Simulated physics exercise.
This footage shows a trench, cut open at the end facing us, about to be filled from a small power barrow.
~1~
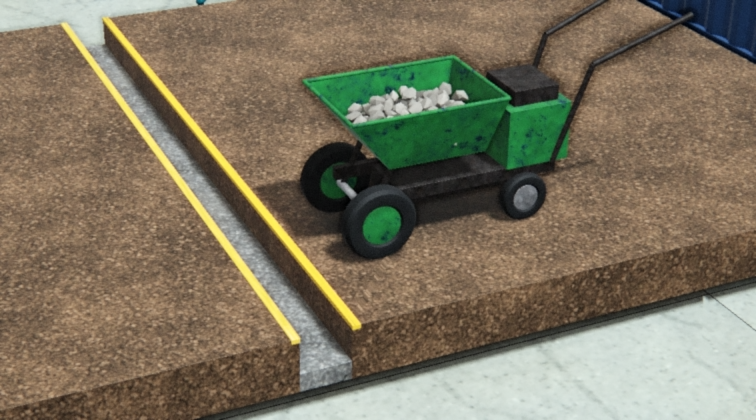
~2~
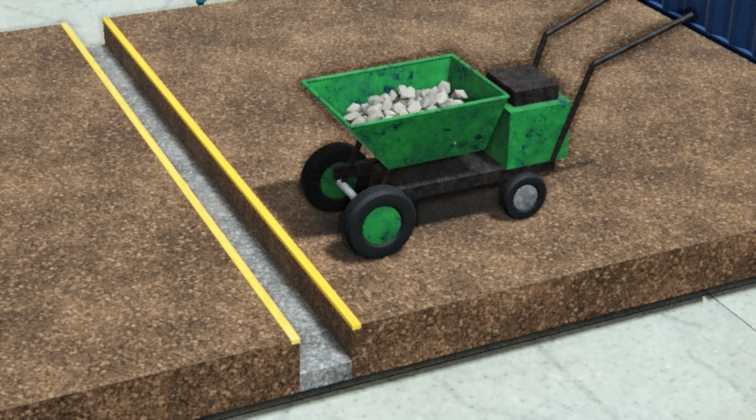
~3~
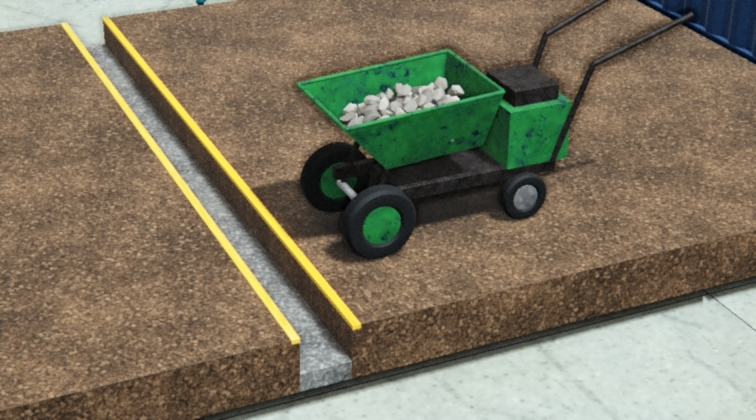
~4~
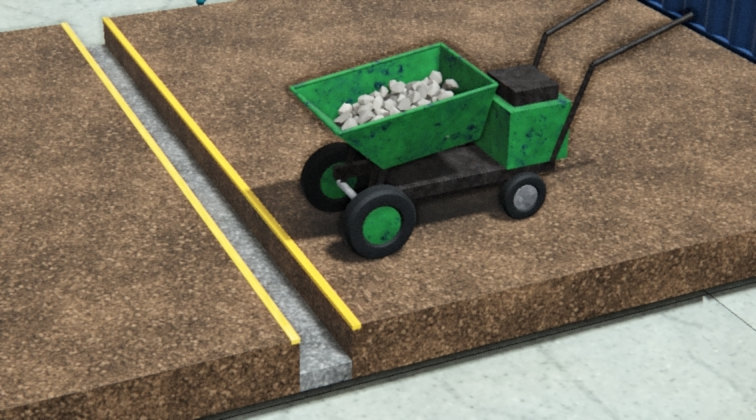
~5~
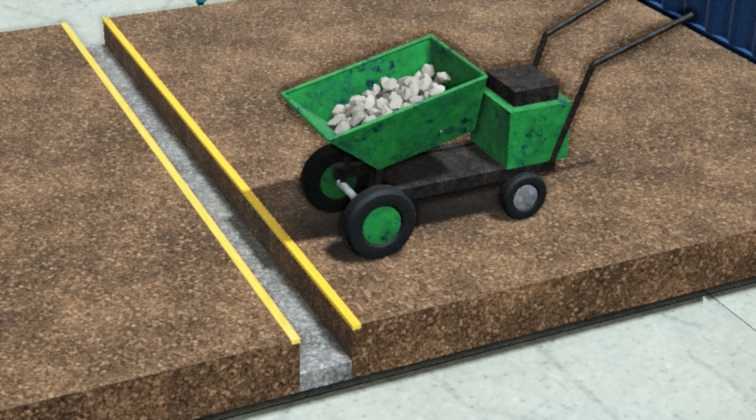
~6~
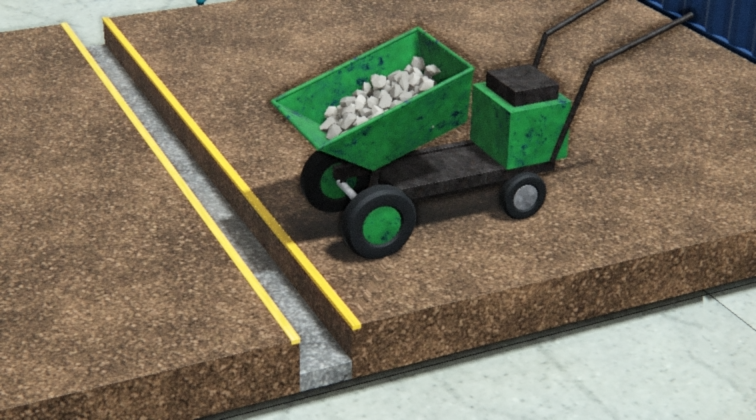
A wide slab of brown, gritty ground fills the view, seen from above at an angle, with pale flooring along the front and a blue ribbed wall at the upper right. A green power barrow holding whitish stones stands right of a narrow, yellow-edged grey trench, its black handles reaching toward the upper right. The skip starts level, then tilts gradually down to the left, its rear rising, while the wheels and camera stay still.
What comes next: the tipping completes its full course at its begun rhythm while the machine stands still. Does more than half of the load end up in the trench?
No.
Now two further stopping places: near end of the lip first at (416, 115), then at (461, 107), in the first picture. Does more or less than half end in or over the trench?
For the first case I'd say upwards of half, and for the second case a smaller fraction.
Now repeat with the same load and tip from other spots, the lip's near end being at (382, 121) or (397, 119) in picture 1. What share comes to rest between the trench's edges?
In turn 70 and 90 in a hundred.
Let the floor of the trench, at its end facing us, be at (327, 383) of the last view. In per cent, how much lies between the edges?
I'd say roughly 30 in a hundred.
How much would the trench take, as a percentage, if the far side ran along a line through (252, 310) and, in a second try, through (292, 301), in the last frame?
The first case gives around 60 percent, and the second around 0 percent.
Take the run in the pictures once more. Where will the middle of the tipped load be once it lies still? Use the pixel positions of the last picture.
Once it all stops, the middle lies near (215, 259).
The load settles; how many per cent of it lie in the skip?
Something like 0 in every hundred.
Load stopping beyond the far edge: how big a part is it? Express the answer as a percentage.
I'd put it at around 70 percent.
Shortly afterwards, skip tipped steeply; the whole lot in the skip.
Next, skip tipped right over; all but a few in the skip; only a few in or heaped over the trench; a little beyond it; only a few falling.
Some moments later, skip tipped right over; near a quarter in the skip; a little in or heaped over the trench; near two thirds beyond it.
In the end, skip tipped right over; near a third in or heaped over the trench; near two thirds beyond it.
